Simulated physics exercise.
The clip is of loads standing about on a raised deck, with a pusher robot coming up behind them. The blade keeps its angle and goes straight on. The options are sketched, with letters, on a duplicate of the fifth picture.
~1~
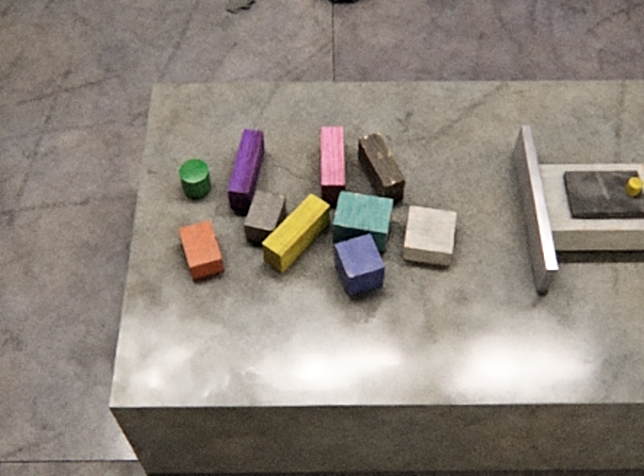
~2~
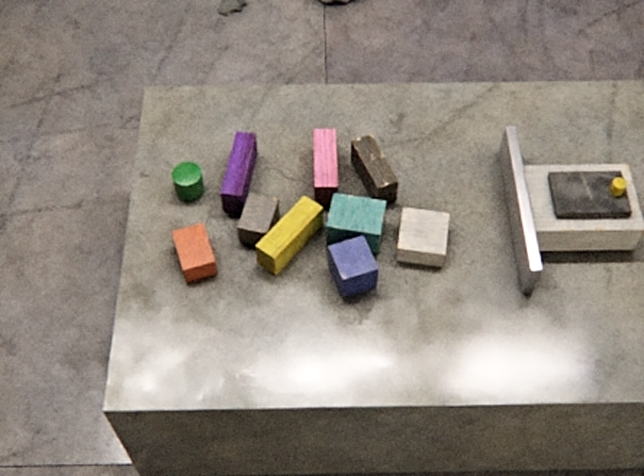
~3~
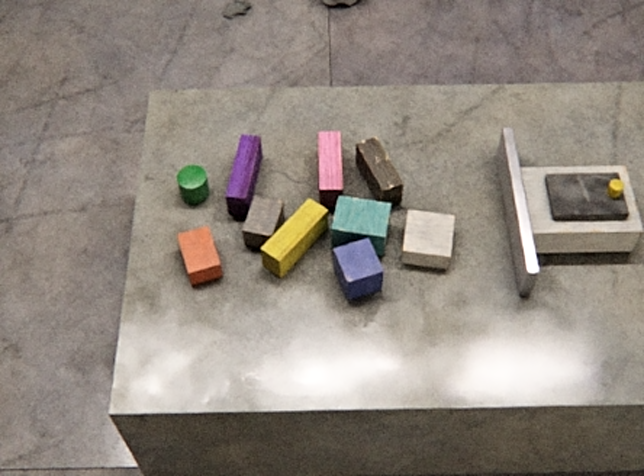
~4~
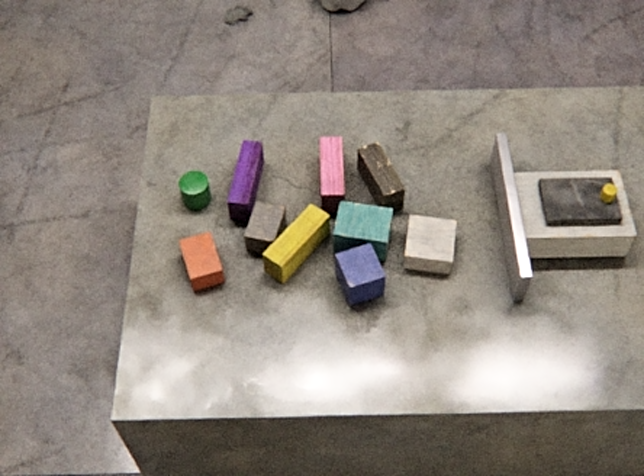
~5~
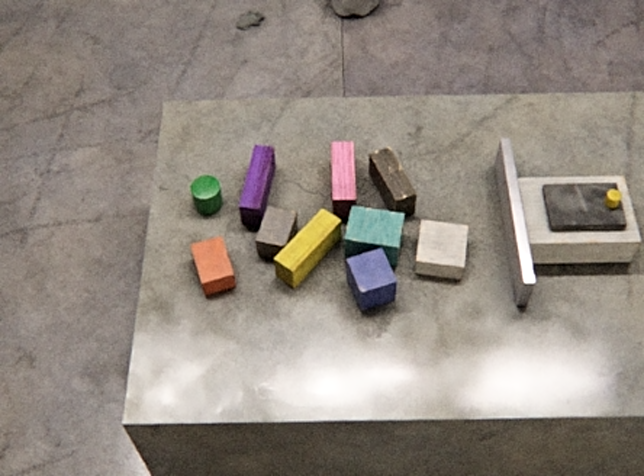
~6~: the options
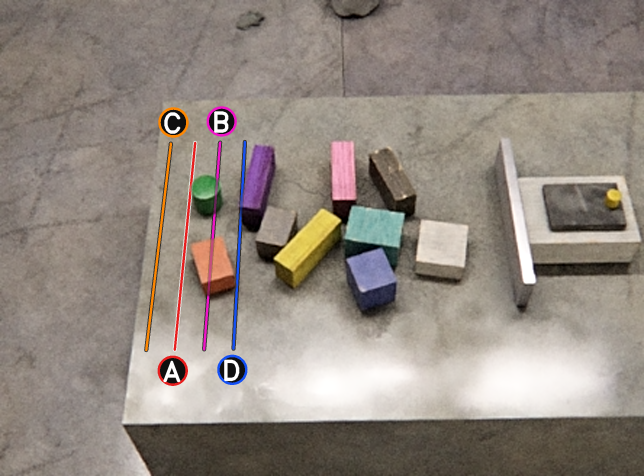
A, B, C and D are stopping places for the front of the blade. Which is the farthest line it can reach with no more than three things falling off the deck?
D is the last line within the limit.
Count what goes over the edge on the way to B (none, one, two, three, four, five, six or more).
By then, five.
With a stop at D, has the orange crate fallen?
By then, yes.
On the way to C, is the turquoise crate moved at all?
Yes.
On the marked copy, A at (186, 238); B at (213, 237); C at (160, 238); D at (240, 237).
With D. Early on, robot (478, 207); grey crate (271, 234); blue crate (356, 285).
Further on, robot (378, 209); orange crate (159, 275); grey crate (176, 235).
At the end, robot (301, 210); yellow stick over the edge; grey crate over the edge; three fallen.
As for the rest, A drops six; B drops five; C drops ten.
